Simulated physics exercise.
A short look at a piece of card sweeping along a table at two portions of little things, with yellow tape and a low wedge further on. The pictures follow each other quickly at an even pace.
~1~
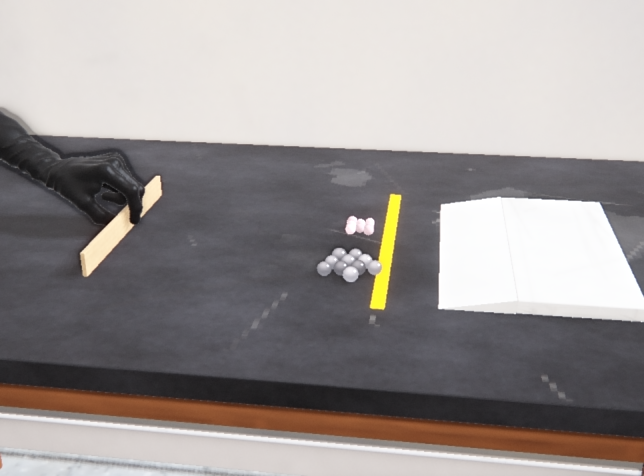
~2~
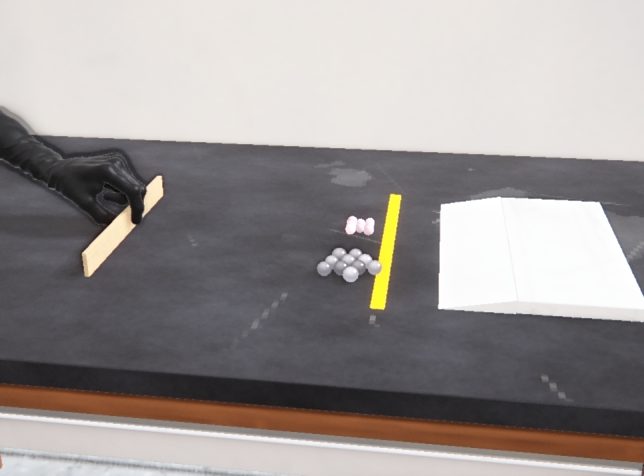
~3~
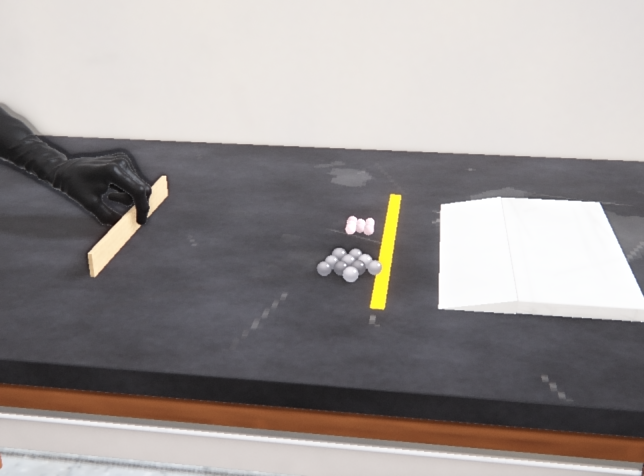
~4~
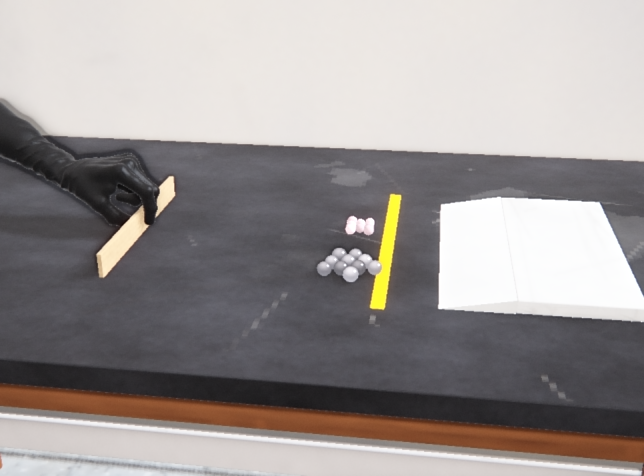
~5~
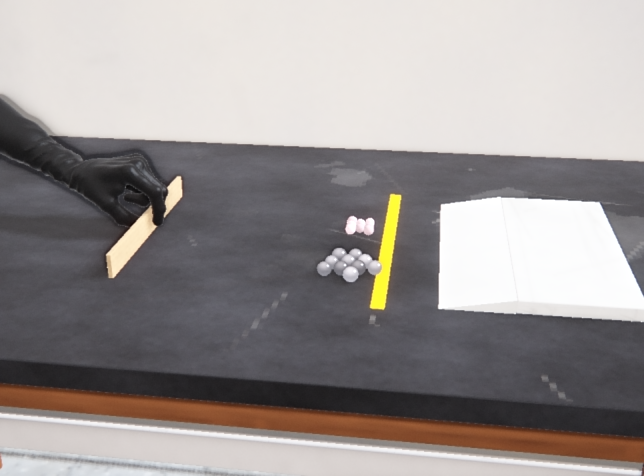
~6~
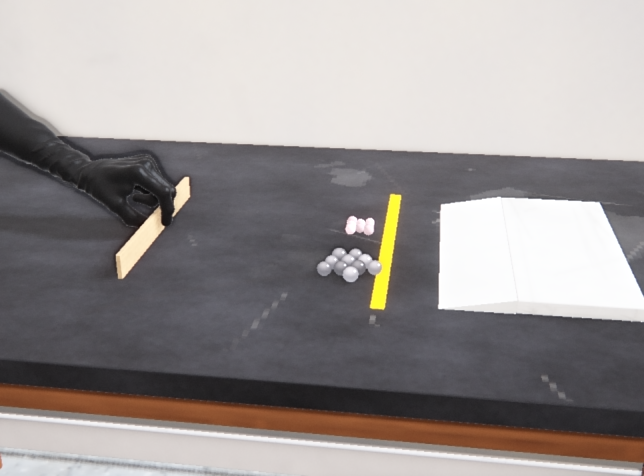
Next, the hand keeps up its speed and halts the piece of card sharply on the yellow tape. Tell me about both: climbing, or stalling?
Near handful: It does not make it up. Far handful: It does not make it up.
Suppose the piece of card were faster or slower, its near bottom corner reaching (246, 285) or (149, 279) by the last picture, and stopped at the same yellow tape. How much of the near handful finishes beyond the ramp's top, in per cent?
In turn 100 and 10 in a hundred.
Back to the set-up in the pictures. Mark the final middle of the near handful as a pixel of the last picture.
Close to (414, 266).
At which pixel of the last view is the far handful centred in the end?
Close to (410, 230).
Then, 0.82 s past the last view, piece of card still moving, near (277, 218); near handful all short of the ramp; far handful all short of the ramp.
Then, 1.65 s past the last view, piece of card stopped at the yellow tape; near handful all short of the ramp; far handful all short of the ramp.
Then, 1.93 s past the last view, piece of card stopped at the yellow tape; near handful about a quarter on the ramp, most short of the ramp; far handful all short of the ramp.
Finally, piece of card stopped at the yellow tape; near handful none past the top, all short of the ramp; far handful none past the top, all short of the ramp.
